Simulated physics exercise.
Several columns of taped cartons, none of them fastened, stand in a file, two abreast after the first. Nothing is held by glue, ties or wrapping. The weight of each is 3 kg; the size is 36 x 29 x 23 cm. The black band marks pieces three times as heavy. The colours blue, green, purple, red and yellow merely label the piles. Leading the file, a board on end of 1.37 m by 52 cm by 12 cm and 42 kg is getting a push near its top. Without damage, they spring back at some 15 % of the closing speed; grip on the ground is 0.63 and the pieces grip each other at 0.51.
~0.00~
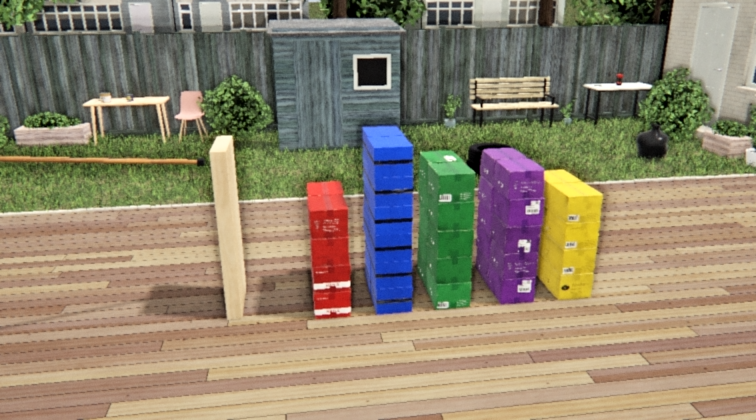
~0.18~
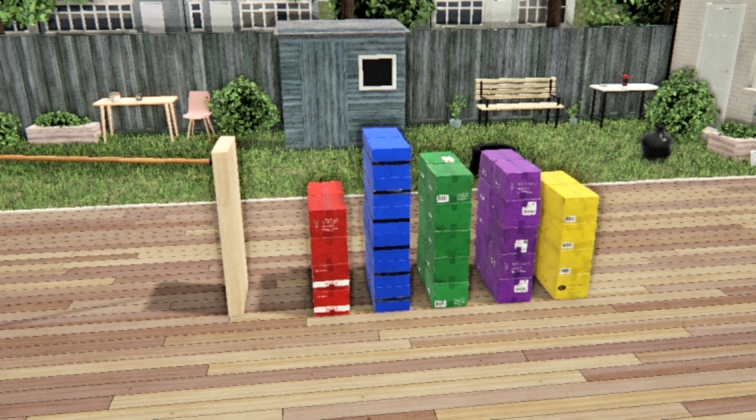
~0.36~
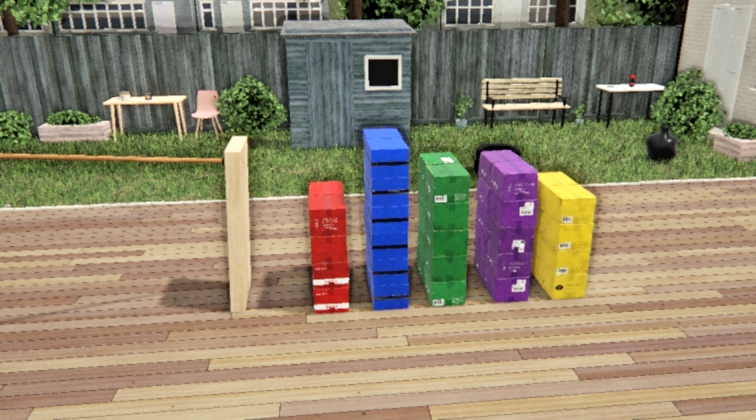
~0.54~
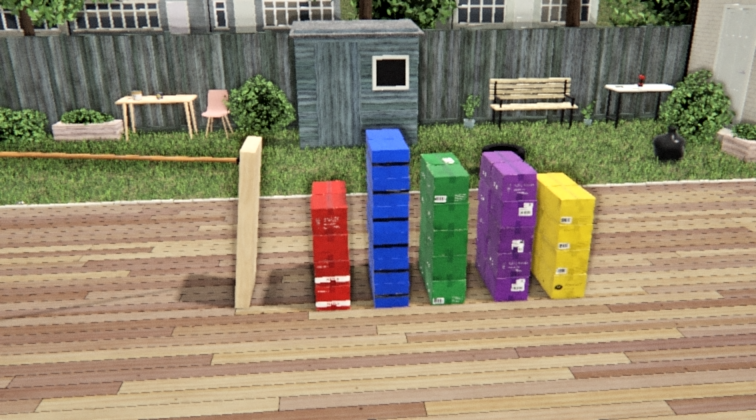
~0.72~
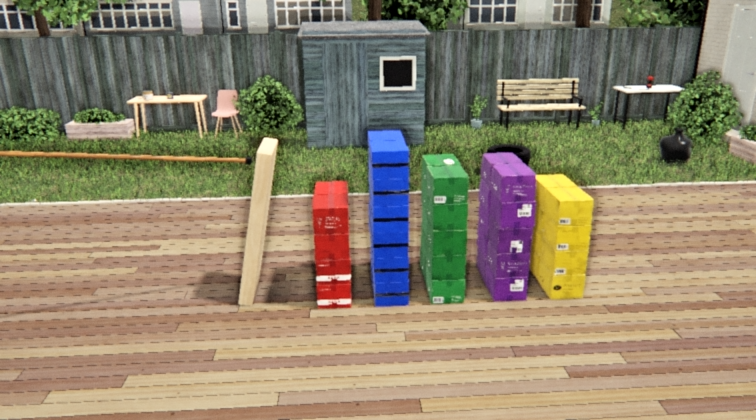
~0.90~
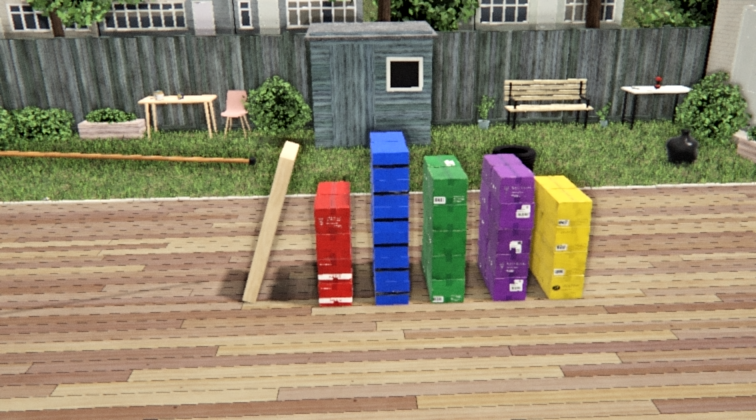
A long, thin pole slides in from the left and pushes the upper part of an upright pale board on a wooden deck. The board tilts rightward toward five stacks of red, blue, green, purple and yellow cartons, leaning further even after the pole halts, while the stacks stay still.
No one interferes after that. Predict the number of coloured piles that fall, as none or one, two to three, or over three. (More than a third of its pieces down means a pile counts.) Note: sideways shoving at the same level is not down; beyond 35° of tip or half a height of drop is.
The number of coloured piles that fall is none or one.
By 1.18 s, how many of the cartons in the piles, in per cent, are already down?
At that instant, 0 percent.
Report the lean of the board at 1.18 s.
About 35°.
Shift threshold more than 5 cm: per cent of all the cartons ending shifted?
Answer: 10 %.
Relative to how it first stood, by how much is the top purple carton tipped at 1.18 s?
Roughly 0°.
After 1.10 s, board 31° from upright; none of the 48 cartons down.
After 1.18 s, board 33° from upright; none of the 48 cartons down, 6 disturbed; top red carton 6° from how it stood.
After 1.26 s, board 35° from upright; none of the 48 cartons down, 8 disturbed; top red carton 11° from how it stood.
After 1.38 s, board 39° from upright; none of the 48 cartons down, 8 disturbed; top red carton 12° from how it stood.
In the end (1.9 s), board 39° from upright; none of the 48 cartons down, 8 disturbed; top red carton 12° from how it stood; top blue carton unmoved. No coloured pile is wrecked. From the last view, middles, top red carton near (355, 212), top blue carton near (390, 160).
